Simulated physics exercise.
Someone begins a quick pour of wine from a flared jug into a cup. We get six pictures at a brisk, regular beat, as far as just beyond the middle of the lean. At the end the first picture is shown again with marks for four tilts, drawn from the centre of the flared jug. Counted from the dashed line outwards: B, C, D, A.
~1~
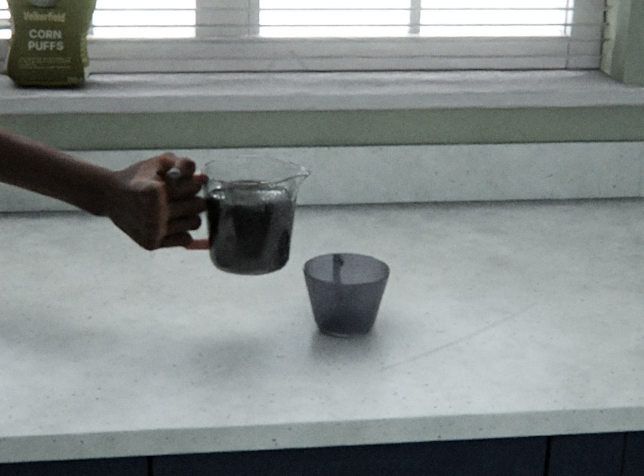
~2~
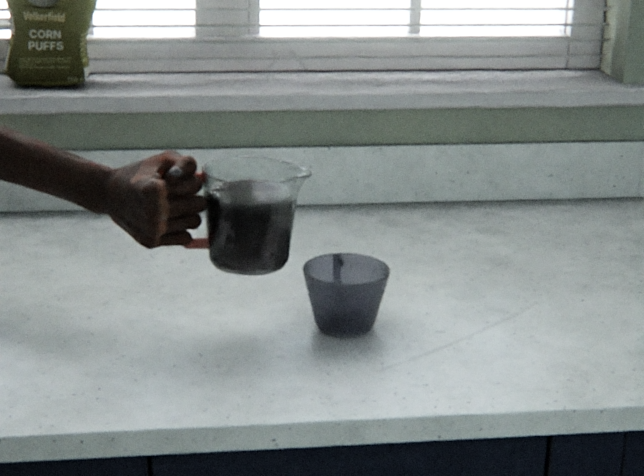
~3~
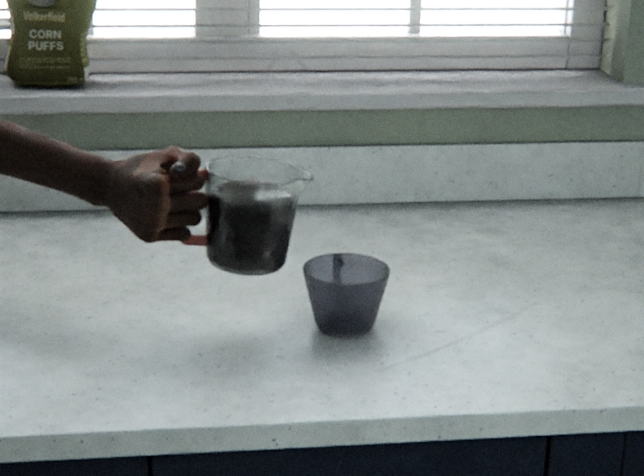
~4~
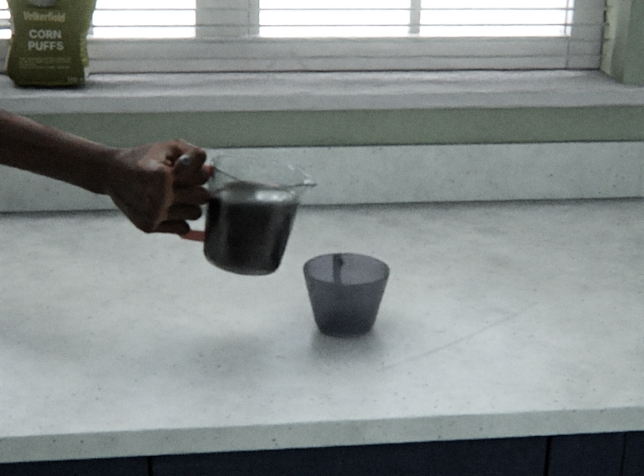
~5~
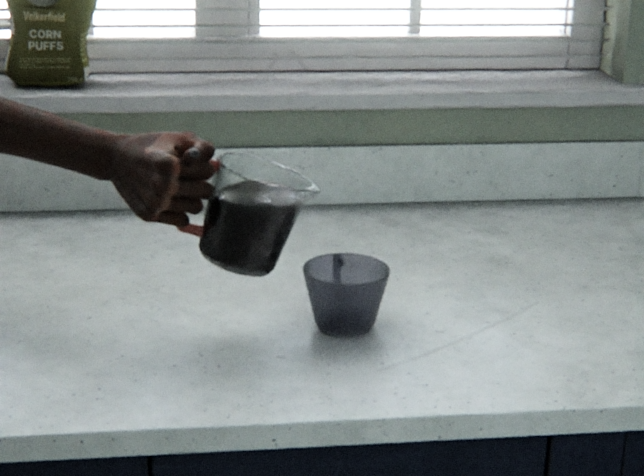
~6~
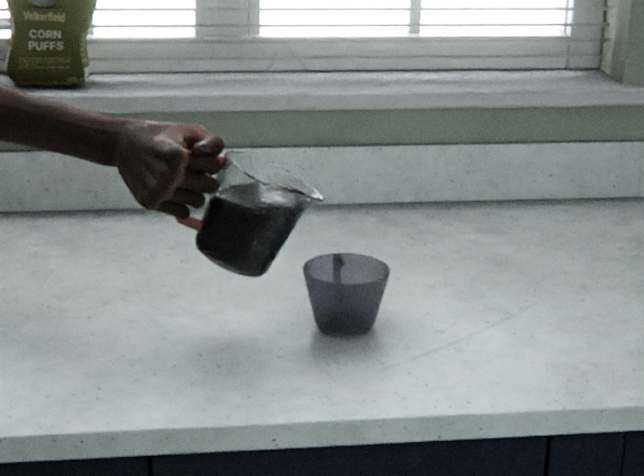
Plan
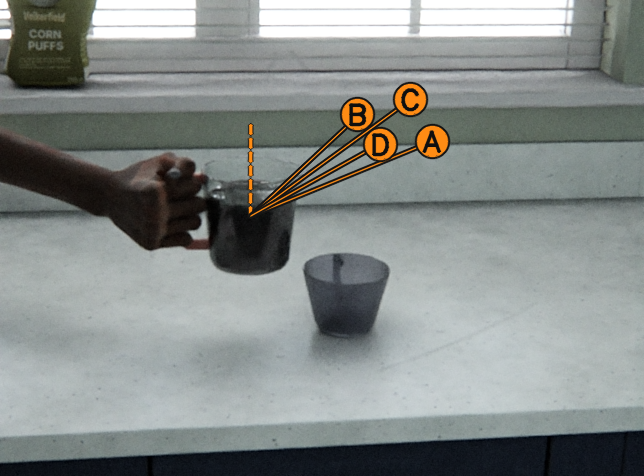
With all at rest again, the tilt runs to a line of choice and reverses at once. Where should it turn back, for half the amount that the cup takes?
The answer is line C.
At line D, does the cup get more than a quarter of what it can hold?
Yes, it does.
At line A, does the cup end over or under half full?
Over.
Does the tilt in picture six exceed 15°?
Yes, it does.
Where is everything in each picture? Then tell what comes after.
The first frame shows upright, lip at (309, 171); rim of the cup round (346, 268); nothing has left yet.
The second frame shows upright, lip at (310, 173); nothing has left yet.
The third frame shows tipped about 5°, lip at (313, 176); nothing has left yet.
The fourth frame shows tipped about 10°, lip at (316, 182); nothing has left yet.
The fifth frame shows tipped about 17°, lip at (319, 190); nothing has left yet.
The sixth frame shows tipped about 24°, lip at (322, 198); nothing has left yet.
On the marked copy, A at (417, 147); B at (346, 127); C at (396, 109); D at (364, 152).
If A is chosen, the cup ends with about 84 % of what it can hold; 6 % of the wine is spilt.
If B is chosen, the cup ends with about 32 % of what it can hold.
If C is chosen, the cup ends with about 49 % of what it can hold.
If D is chosen, the cup ends with about 68 % of what it can hold.
